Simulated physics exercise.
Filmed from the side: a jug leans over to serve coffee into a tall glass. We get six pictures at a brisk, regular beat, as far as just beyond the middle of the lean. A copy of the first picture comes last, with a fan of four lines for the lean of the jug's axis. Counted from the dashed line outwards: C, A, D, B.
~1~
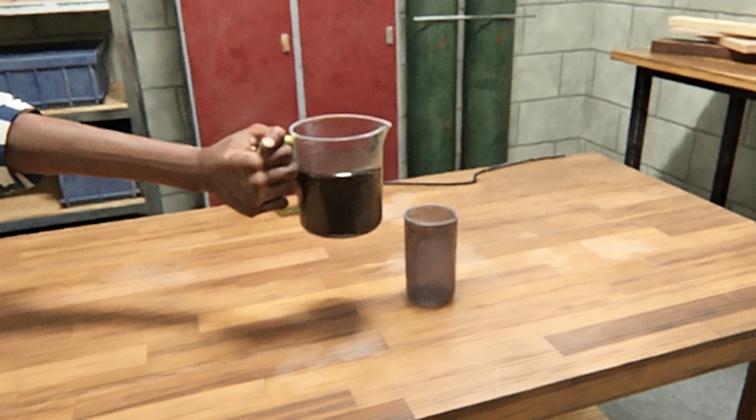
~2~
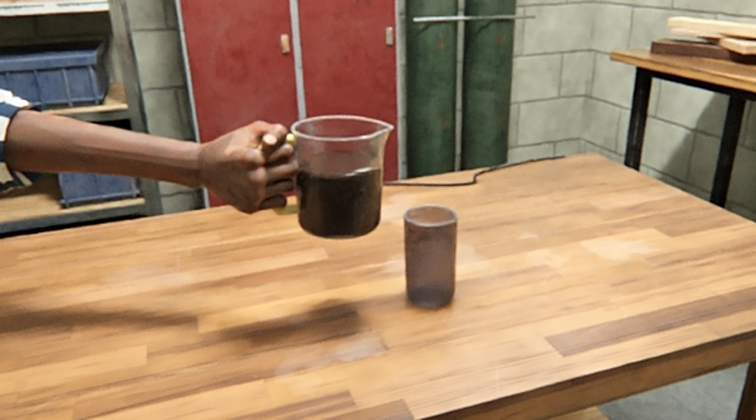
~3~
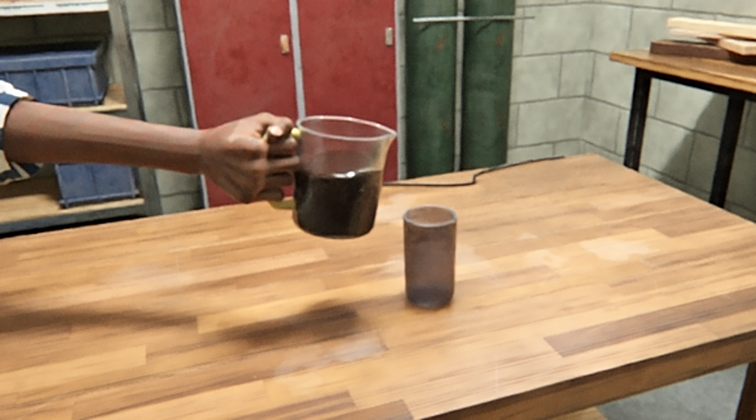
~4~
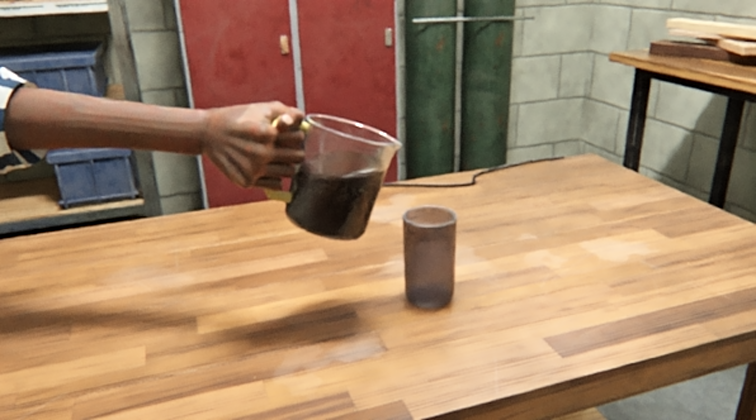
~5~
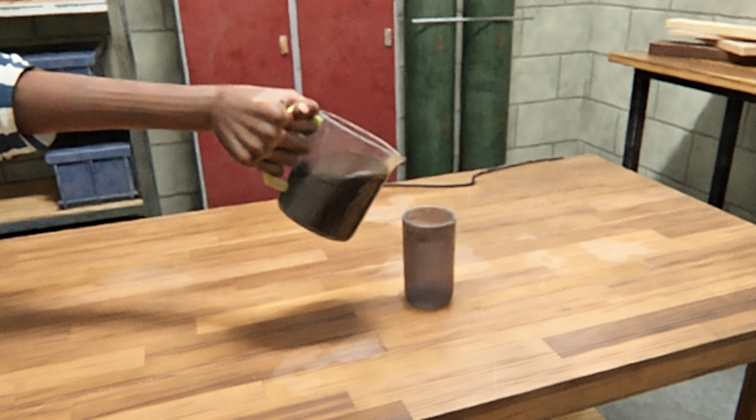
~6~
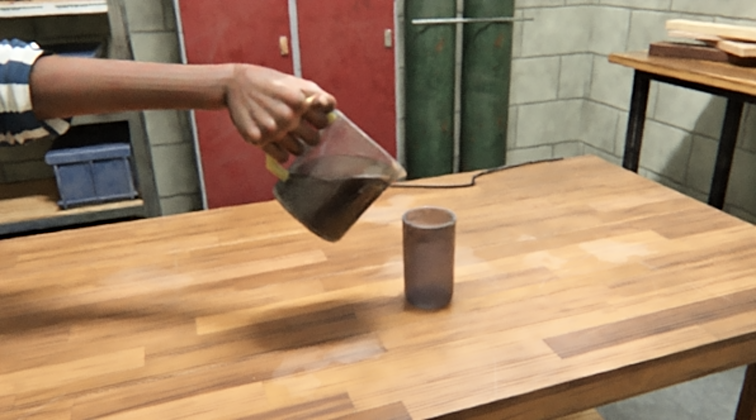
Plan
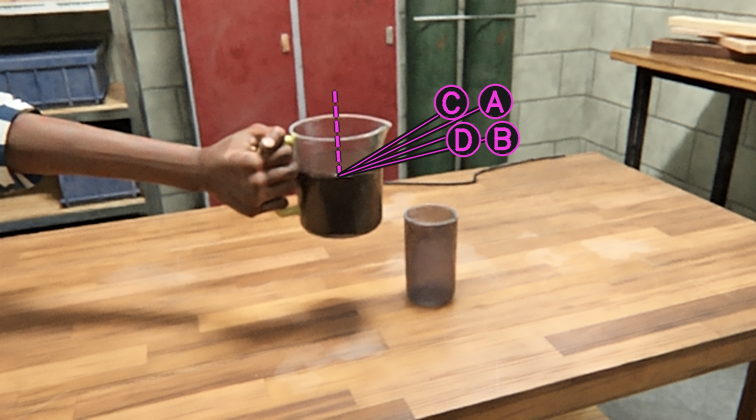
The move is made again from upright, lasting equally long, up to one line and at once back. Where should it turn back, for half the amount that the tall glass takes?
Go for C.
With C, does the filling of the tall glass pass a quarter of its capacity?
Yes, clearly.
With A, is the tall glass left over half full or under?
Over.
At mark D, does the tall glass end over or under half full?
Over.
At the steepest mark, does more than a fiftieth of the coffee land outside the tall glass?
Yes, it does.
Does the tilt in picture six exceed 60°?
No, it does not.
In magenta, A at (479, 108); B at (485, 139); C at (438, 115); D at (445, 137).
If A is chosen, the tall glass ends with about 67 % of what it can hold.
If B is chosen, the tall glass ends with about 84 % of what it can hold; 13 % of the coffee is spilt.
If C is chosen, the tall glass ends with about 51 % of what it can hold.
If D is chosen, the tall glass ends with about 83 % of what it can hold; 4 % of the coffee is spilt.
